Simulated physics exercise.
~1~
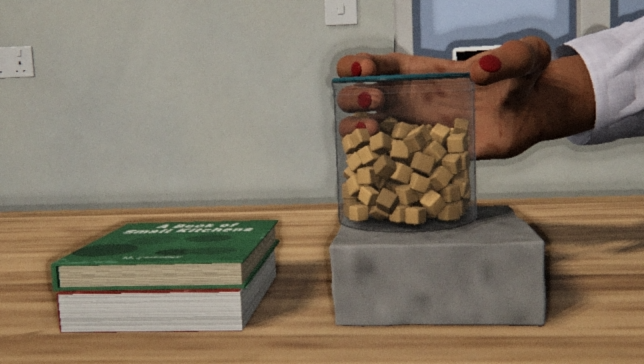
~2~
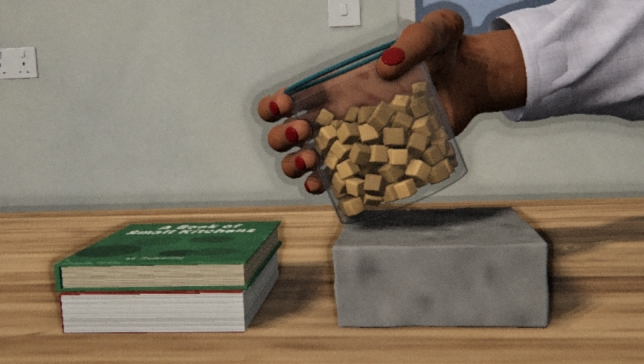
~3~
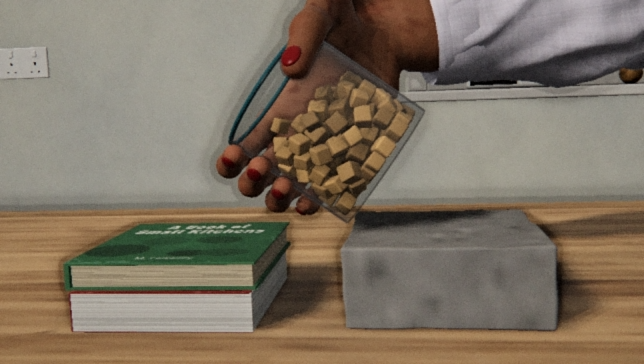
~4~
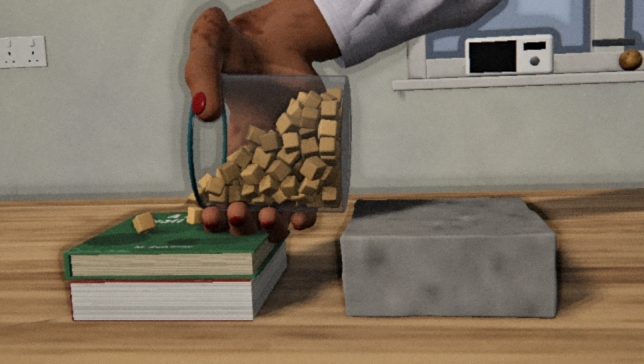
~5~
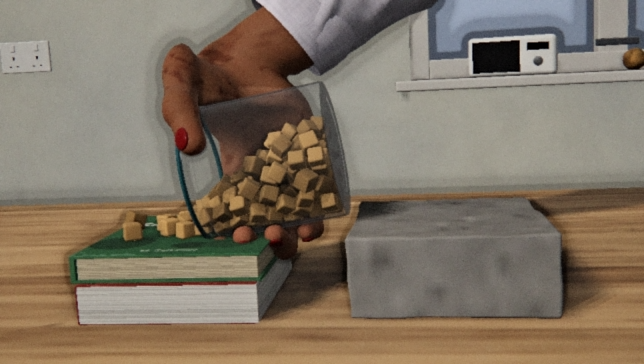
A hand with red nails and a pale sleeve grips a clear, blue-rimmed tub of small wooden cubes on a grey block, seen from the front across a wooden counter by a slightly swaying camera. To the left, a green book lies on a white one, with a plain wall and part of a window behind. The hand lifts the tub and tilts it leftward, with the cubes still inside. It brings the tub over onto its side by the books, and a stray few cubes drop out. Finally the tub rests against the pile, mouth tipped slightly down, with a small part of its cubes spilled on the green cover and most still inside.
